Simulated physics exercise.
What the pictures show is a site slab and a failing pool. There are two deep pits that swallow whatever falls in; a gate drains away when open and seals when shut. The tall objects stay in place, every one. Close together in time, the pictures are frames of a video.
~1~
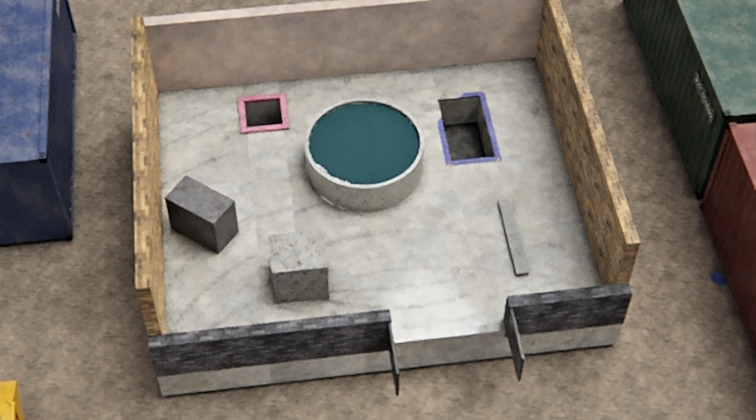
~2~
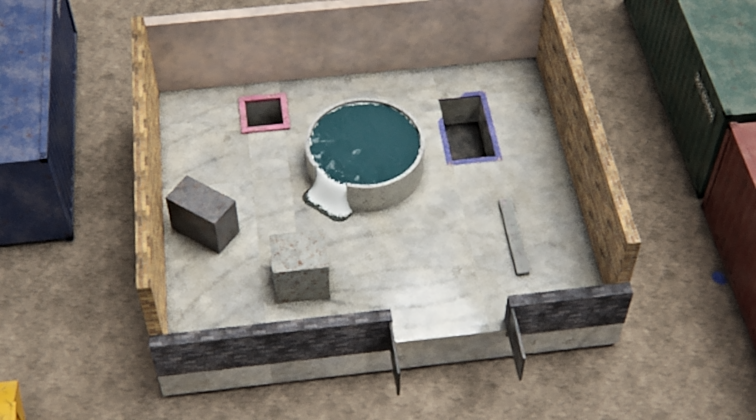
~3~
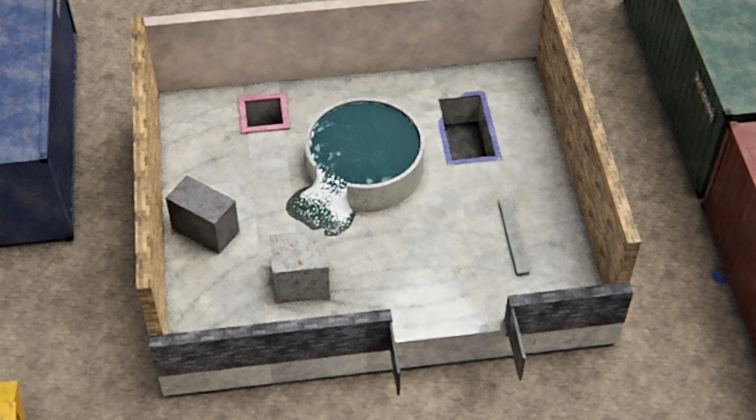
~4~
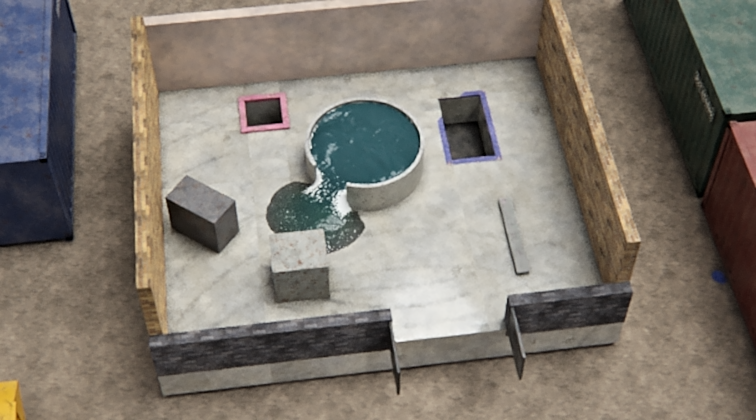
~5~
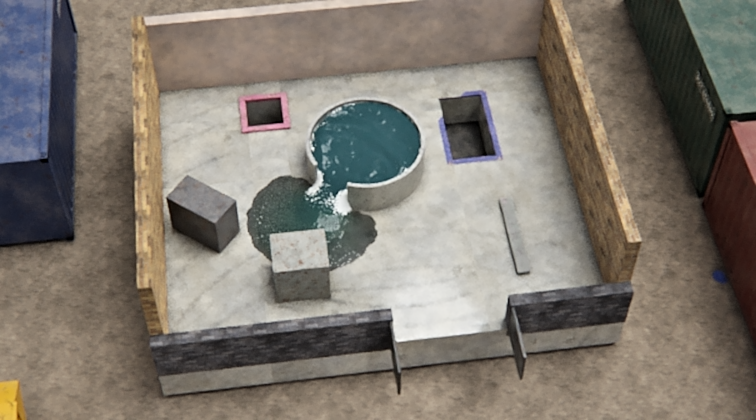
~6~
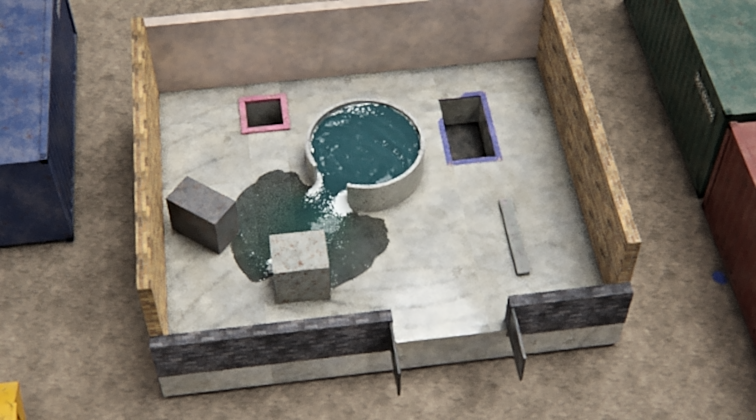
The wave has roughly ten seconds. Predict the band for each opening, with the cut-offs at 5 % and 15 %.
Result: The gate will drain five to fifteen per cent inclusive, the blue pit will drain shy of five per cent, the pink pit will drain shy of five per cent.
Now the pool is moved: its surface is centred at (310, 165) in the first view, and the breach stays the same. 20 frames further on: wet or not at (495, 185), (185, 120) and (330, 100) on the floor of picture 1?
Going through the three spots, I'd say high and dry, swamped, high and dry.
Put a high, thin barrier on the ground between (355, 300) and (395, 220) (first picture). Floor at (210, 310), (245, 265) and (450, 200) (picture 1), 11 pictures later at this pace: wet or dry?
Result in the order given: Drowned, drowned, unaffected.
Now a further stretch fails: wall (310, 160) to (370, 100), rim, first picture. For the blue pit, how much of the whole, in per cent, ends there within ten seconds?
Near 8 per cent for blue.
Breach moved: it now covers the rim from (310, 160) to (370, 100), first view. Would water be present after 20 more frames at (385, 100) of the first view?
Check at the given point: Inundated.
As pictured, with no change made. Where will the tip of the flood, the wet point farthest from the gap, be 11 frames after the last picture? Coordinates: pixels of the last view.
Farthest reach: (170, 356).
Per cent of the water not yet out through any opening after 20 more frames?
Estimate: 98 per cent.
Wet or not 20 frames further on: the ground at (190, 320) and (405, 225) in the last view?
As listed: Swamped; unwetted.
A moment on, water covers 20 % of the floor; the gate 0 %, the blue pit 0 %, the pink pit 0 %.
Next, water covers 25 % of the floor; the gate 0 %, the blue pit 0 %, the pink pit 0 %.
Then, water covers 40 % of the floor; the gate 1 %, the blue pit 0 %, the pink pit 0 %.
Later, water covers 55 % of the floor; the gate 5 %, the blue pit 0 %, the pink pit 0 %.
In the end, water covers 85 % of the floor; the gate 10 %, the blue pit 1 %, the pink pit 1 %.
